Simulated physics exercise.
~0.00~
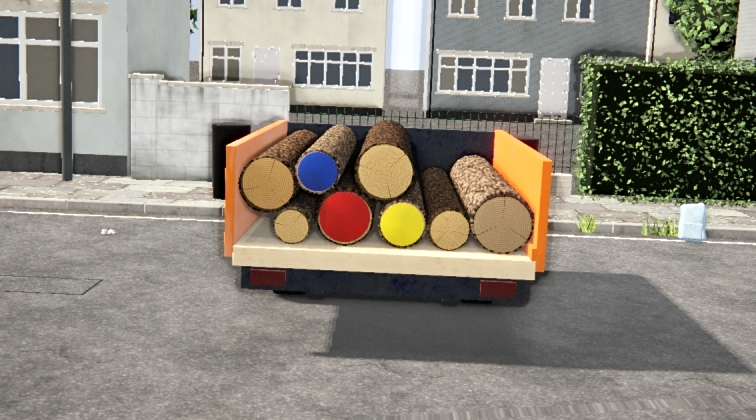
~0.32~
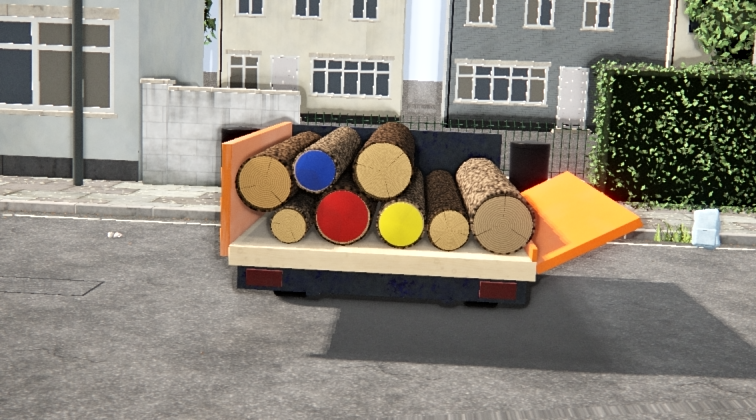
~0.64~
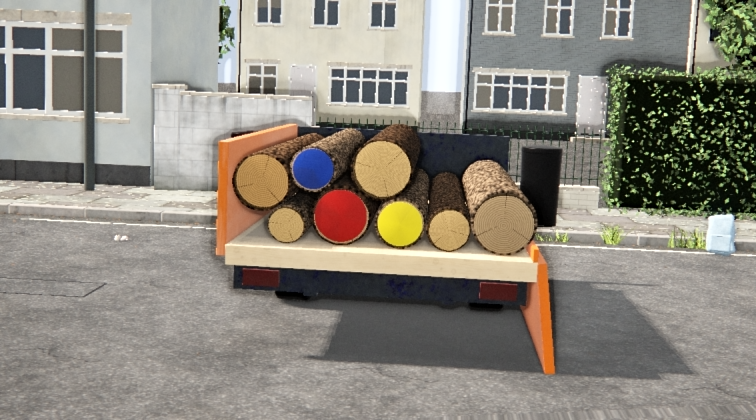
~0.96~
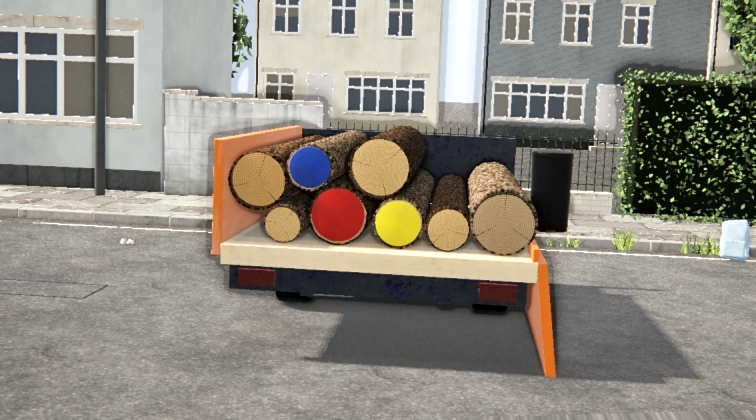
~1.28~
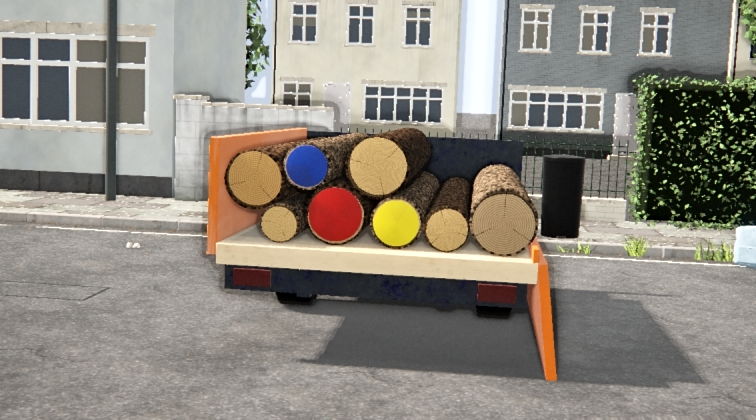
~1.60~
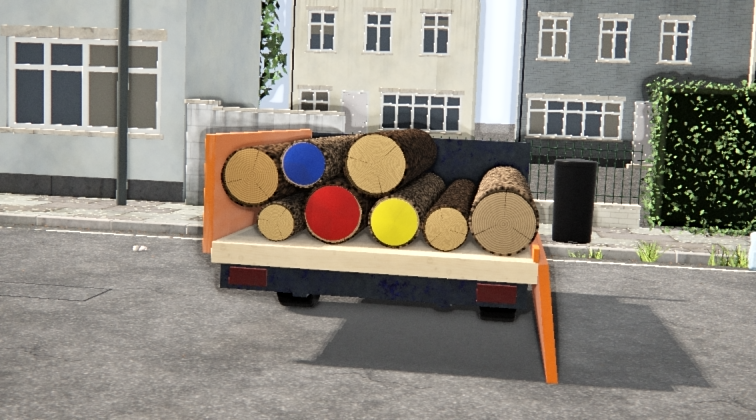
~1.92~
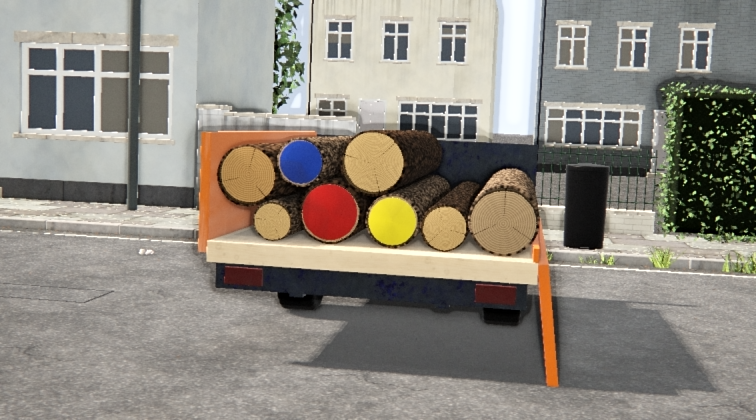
The orange side board on the right of a parked flatbed drops outward and hangs down past the deck, while the stacked logs, with blue, red and yellow ends among them, stay in place as the view drifts slightly sideways, and none falls off.
